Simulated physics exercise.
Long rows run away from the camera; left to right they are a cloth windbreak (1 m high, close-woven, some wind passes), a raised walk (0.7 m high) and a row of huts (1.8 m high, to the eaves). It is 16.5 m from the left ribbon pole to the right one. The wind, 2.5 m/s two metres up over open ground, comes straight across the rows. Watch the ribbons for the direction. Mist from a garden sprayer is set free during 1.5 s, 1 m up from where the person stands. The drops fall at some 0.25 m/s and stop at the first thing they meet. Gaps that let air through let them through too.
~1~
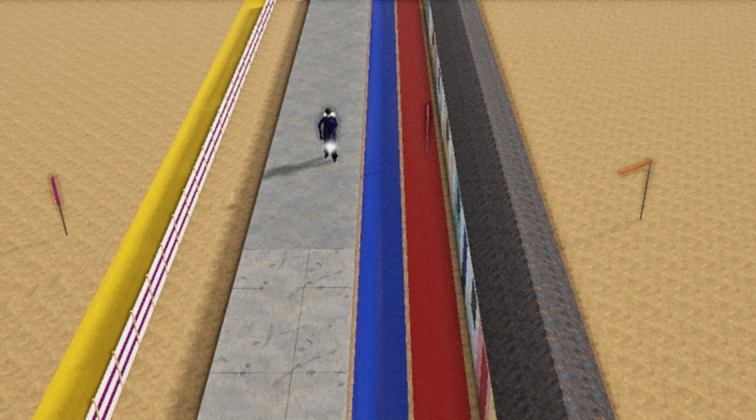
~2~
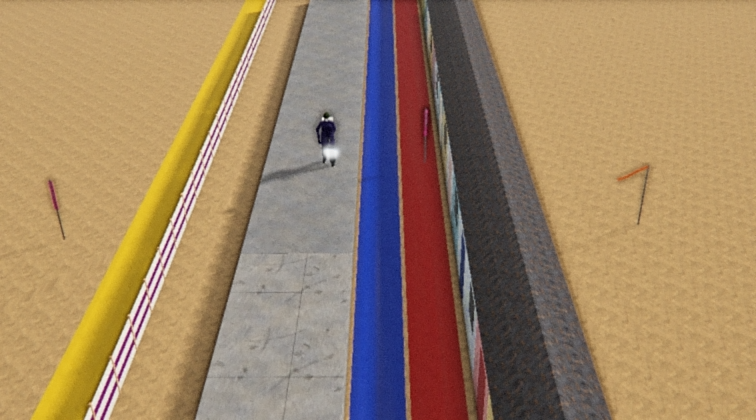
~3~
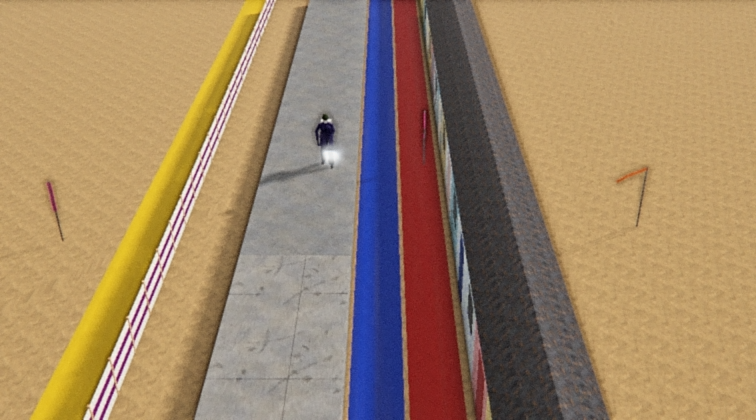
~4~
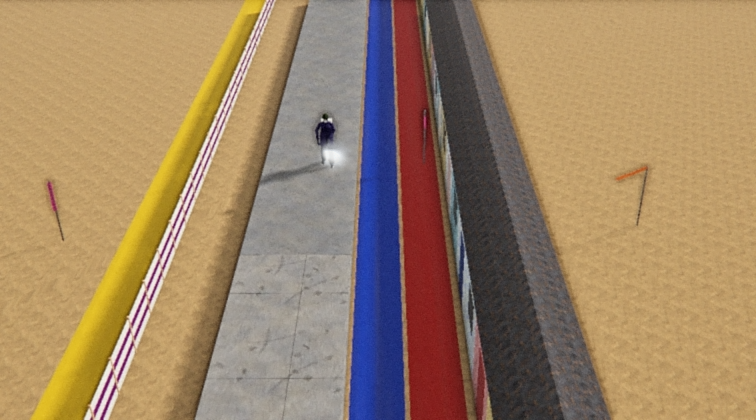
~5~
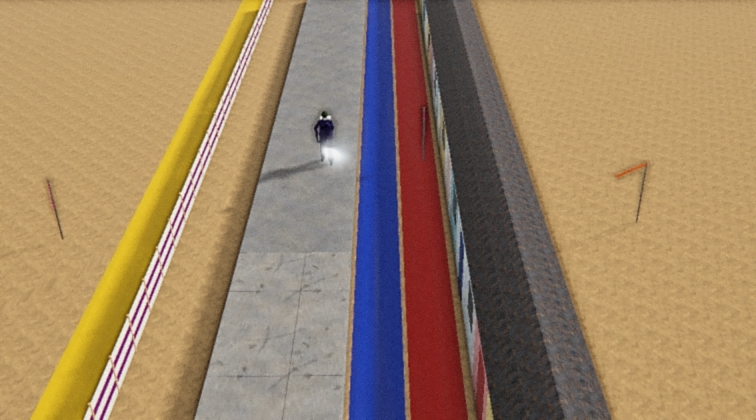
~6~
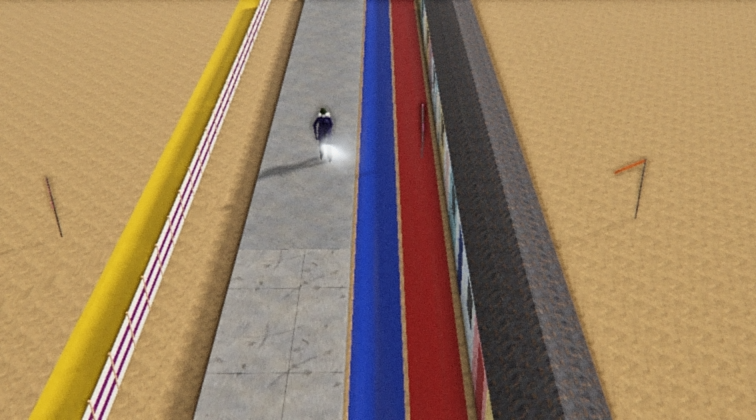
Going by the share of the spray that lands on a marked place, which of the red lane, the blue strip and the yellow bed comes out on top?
The blue one.
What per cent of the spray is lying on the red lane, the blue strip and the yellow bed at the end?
About 20 % red, 45 % blue, 1 % yellow.
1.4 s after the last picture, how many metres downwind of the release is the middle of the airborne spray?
About 0.5 m.
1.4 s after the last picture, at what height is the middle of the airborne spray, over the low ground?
Roughly 1.4 m up.
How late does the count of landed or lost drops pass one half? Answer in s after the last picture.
At about 8.5 s.
Then, 1.4 s after the last picture, 0 % lies on the blue strip, 0 % on the red lane and 0 % on the yellow bed; 5 % has touched down or left; the middle of what still flies is 1.5 m above the low ground, near (348, 153).
Then, 2.9 s after the last picture, 0 % lies on the blue strip, 0 % on the red lane and 0 % on the yellow bed; 12 % has touched down or left; the middle of what still flies is 1.3 m above the low ground, near (365, 158).
Then, 6.9 s after the last picture, 20 % lies on the blue strip, 1 % on the red lane and 0 % on the yellow bed; 38 % has touched down or left; the middle of what still flies is 1.1 m above the low ground, near (389, 162).
Then, 18.9 s after the last picture, 43 % lies on the blue strip, 18 % on the red lane and 0 % on the yellow bed; 91 % has touched down or left.
Then, 43.9 s after the last picture, 44 % lies on the blue strip, 21 % on the red lane and 1 % on the yellow bed; 100 % has touched down or left.
